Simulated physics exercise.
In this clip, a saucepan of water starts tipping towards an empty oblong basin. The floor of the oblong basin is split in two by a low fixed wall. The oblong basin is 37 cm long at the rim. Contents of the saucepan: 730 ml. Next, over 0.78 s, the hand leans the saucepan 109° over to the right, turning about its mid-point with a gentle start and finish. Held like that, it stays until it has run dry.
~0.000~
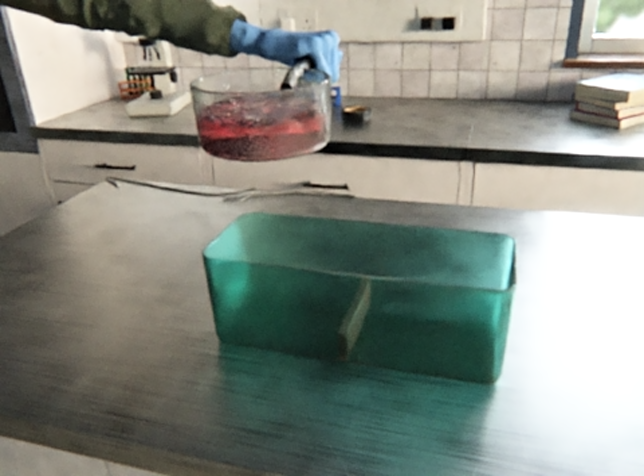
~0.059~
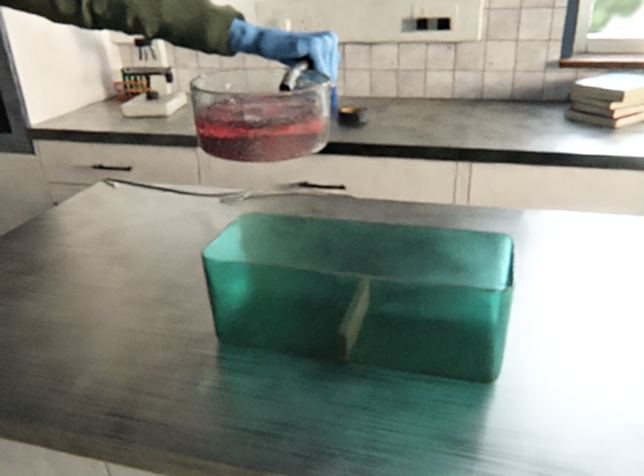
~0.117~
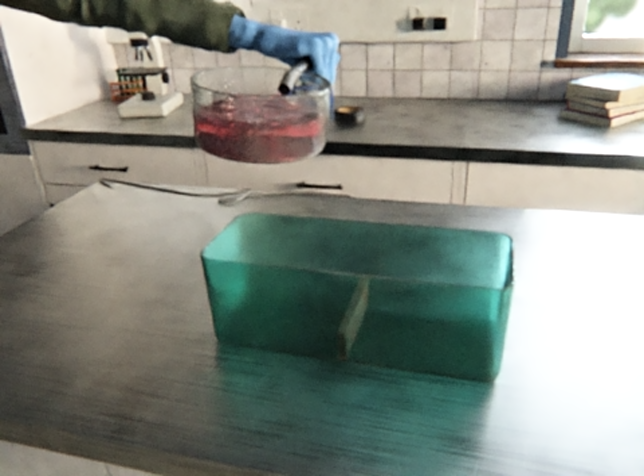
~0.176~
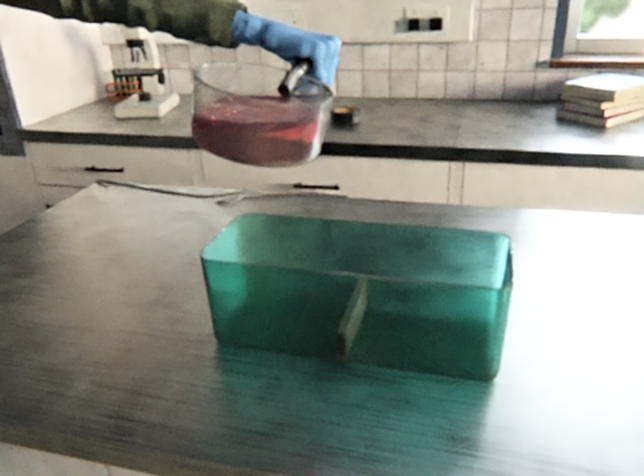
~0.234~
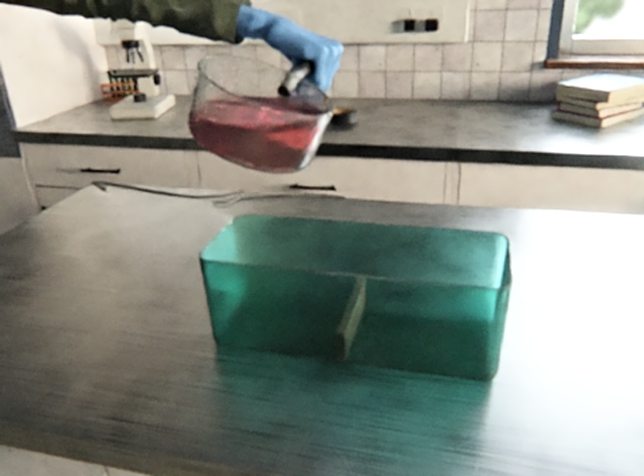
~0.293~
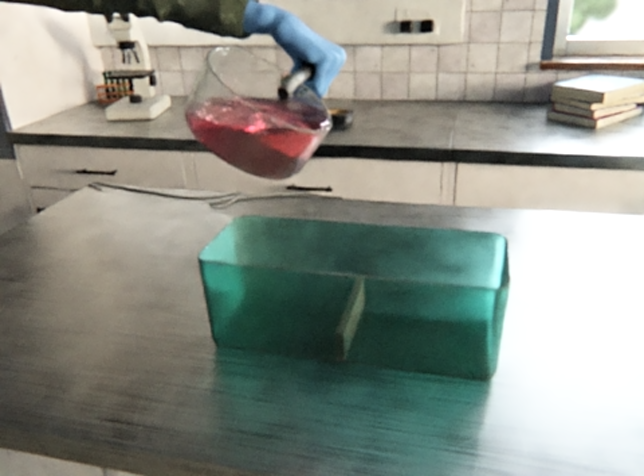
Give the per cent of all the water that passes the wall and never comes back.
I would say 64 percent.
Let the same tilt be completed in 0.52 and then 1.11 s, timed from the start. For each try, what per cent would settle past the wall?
55 per cent first, 70 per cent second.
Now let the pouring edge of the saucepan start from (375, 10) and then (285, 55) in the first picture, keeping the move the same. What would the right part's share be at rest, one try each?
Some 85 and 25 per cent, in that order.
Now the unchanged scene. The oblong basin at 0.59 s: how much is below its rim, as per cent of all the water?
About 28 per cent.
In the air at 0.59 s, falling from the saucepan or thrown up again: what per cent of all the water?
At that moment, about 46 percent.
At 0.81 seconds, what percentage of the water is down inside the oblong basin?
The share is close to 86 percent.
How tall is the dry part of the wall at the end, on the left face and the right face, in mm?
On the left it's about 30 mm; on the right, about 22 mm.
By 0.59 s the tilt is 94° and 27 per cent is still to pour, 0 is left of the wall and 27 right of it.
By 0.81 s the tilt is 109° and 5 per cent is still to pour, 22 is left of the wall and 64 right of it.
By 1.03 s the tilt is 109° and 0 per cent is still to pour, 34 is left of the wall and 63 right of it.
By 1.28 s the tilt is 109° and 0 per cent is still to pour, 35 is left of the wall and 64 right of it.
At rest 35 per cent lies left of the wall, 64 right of it and 1 outside.
